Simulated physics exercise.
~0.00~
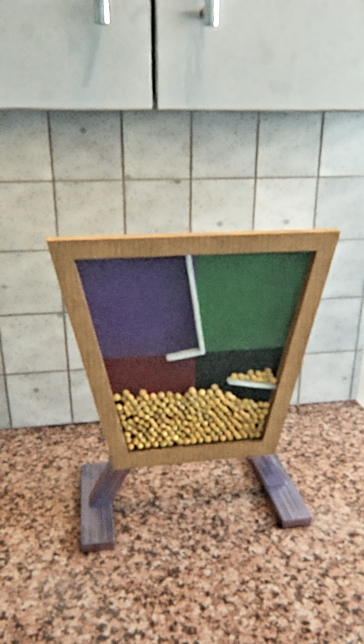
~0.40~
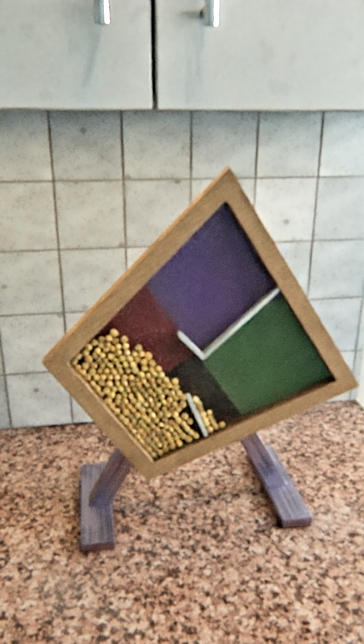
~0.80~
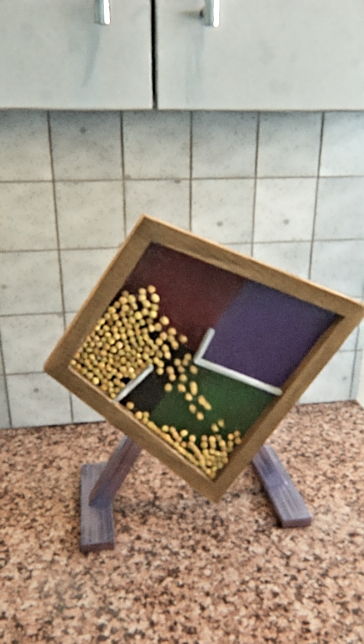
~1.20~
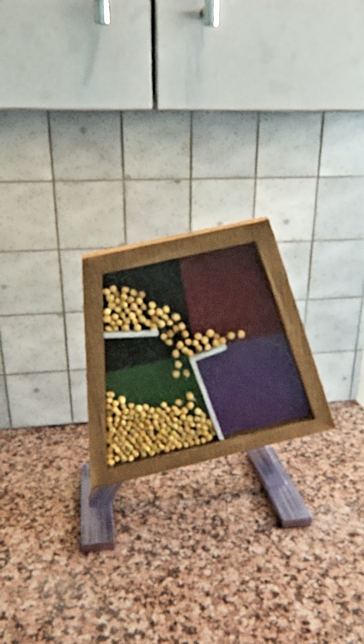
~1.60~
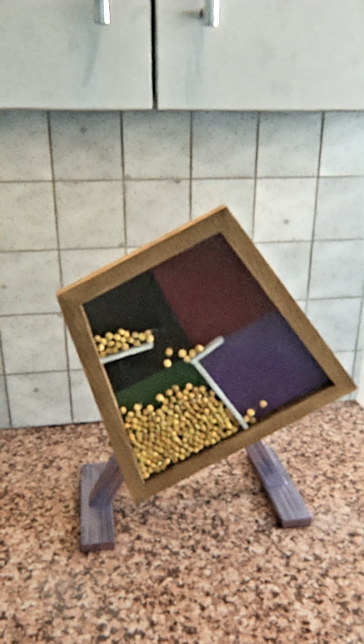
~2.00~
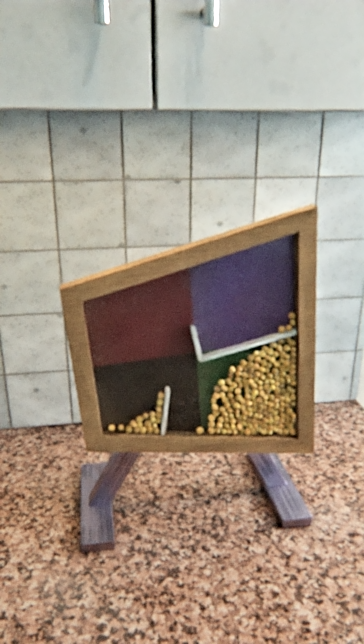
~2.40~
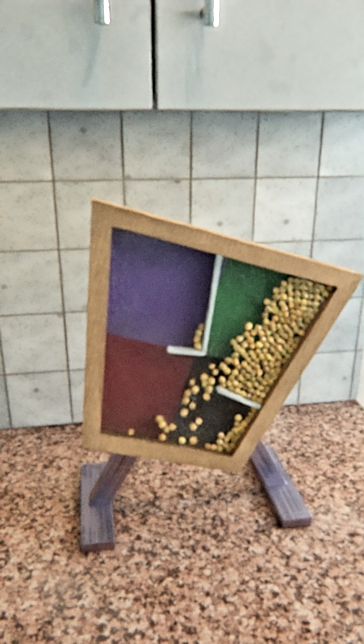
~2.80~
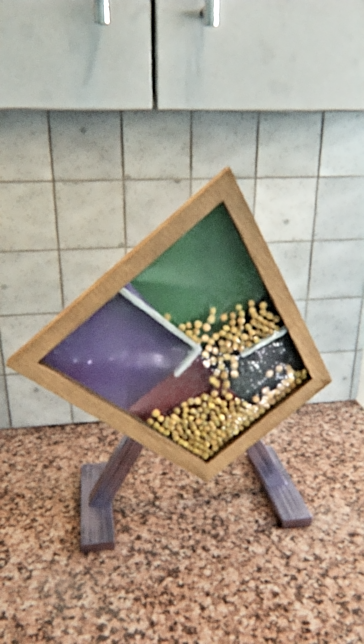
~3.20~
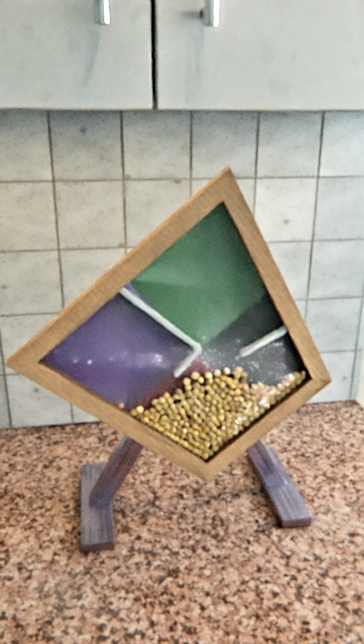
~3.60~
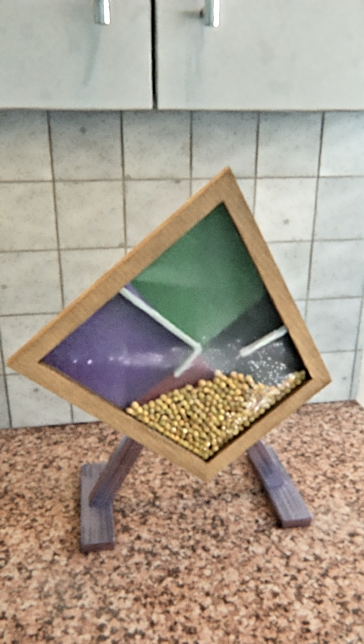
The video shows a wooden-framed, four-coloured case of small pale beads on a countertop stand, turning clockwise until nearly upside down, then swinging back anticlockwise past its starting position as the beads tumble between quarters, stopping tilted with most settled in the red quarter and some in the black.
